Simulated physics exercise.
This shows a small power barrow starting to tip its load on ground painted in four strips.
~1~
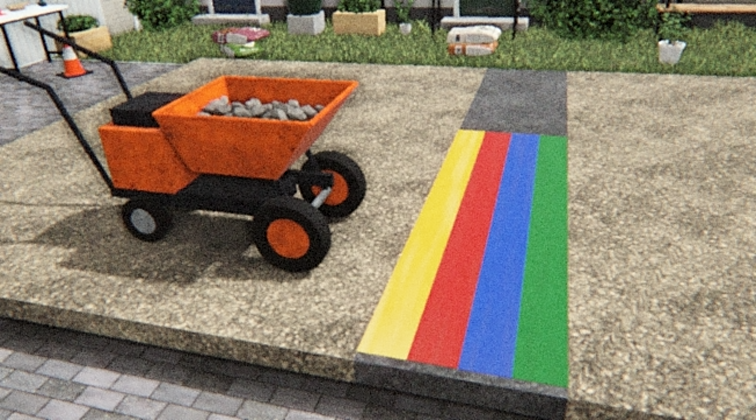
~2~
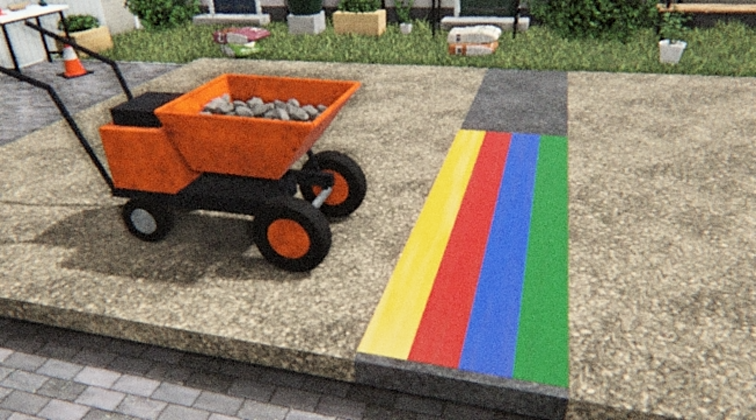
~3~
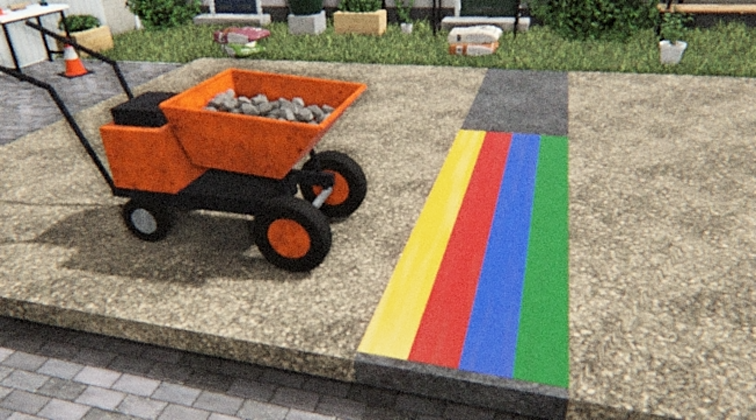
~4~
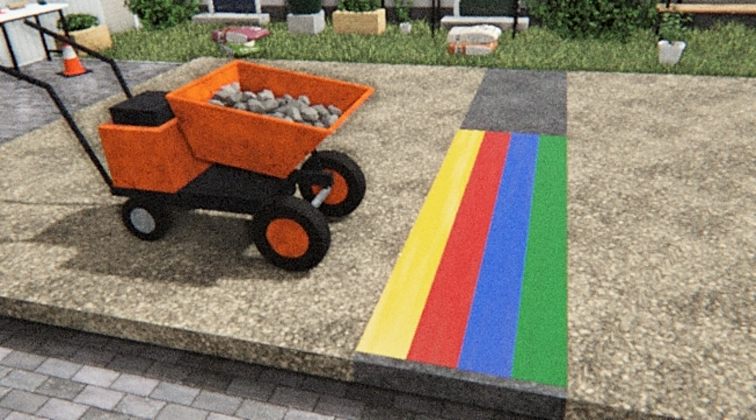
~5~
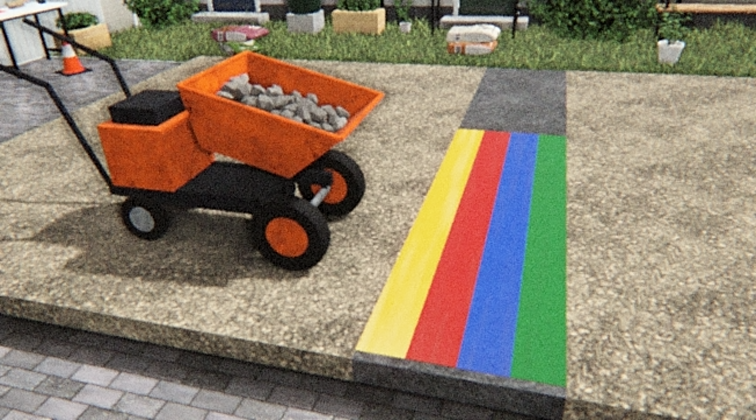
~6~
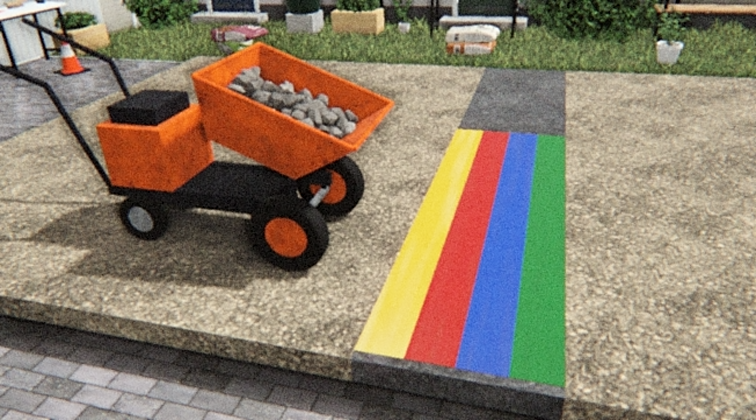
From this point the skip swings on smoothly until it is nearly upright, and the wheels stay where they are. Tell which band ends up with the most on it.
The most ends up on red.
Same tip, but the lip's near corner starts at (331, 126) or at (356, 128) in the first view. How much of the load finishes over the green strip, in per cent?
You'd get around 10 in a hundred, then 20 in a hundred.
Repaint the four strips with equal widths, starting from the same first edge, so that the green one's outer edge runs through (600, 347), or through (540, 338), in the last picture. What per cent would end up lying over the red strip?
40 and 40 in a hundred.
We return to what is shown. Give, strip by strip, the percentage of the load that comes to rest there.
Yellow strip 15 %, red strip 40 %, blue strip 20 %, green strip 10 %.
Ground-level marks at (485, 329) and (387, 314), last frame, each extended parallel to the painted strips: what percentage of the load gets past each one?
Close to 20 and 90 per cent respectively.
Soon, skip tipped steeply; all in the skip.
A while on, skip tipped right over; most in the skip; a stray few over the yellow strip; a small part over the red strip; a stray few over the blue strip.
Towards the end, skip tipped right over; about a quarter in the skip; a small part over the yellow strip; about a third over the red strip; about a quarter over the blue strip; a small part over the green strip; a stray few off the paint.
Finally, skip tipped right over; a small part in the skip; a small part over the yellow strip; about a third over the red strip; about a quarter over the blue strip; a small part over the green strip; a stray few off the paint.
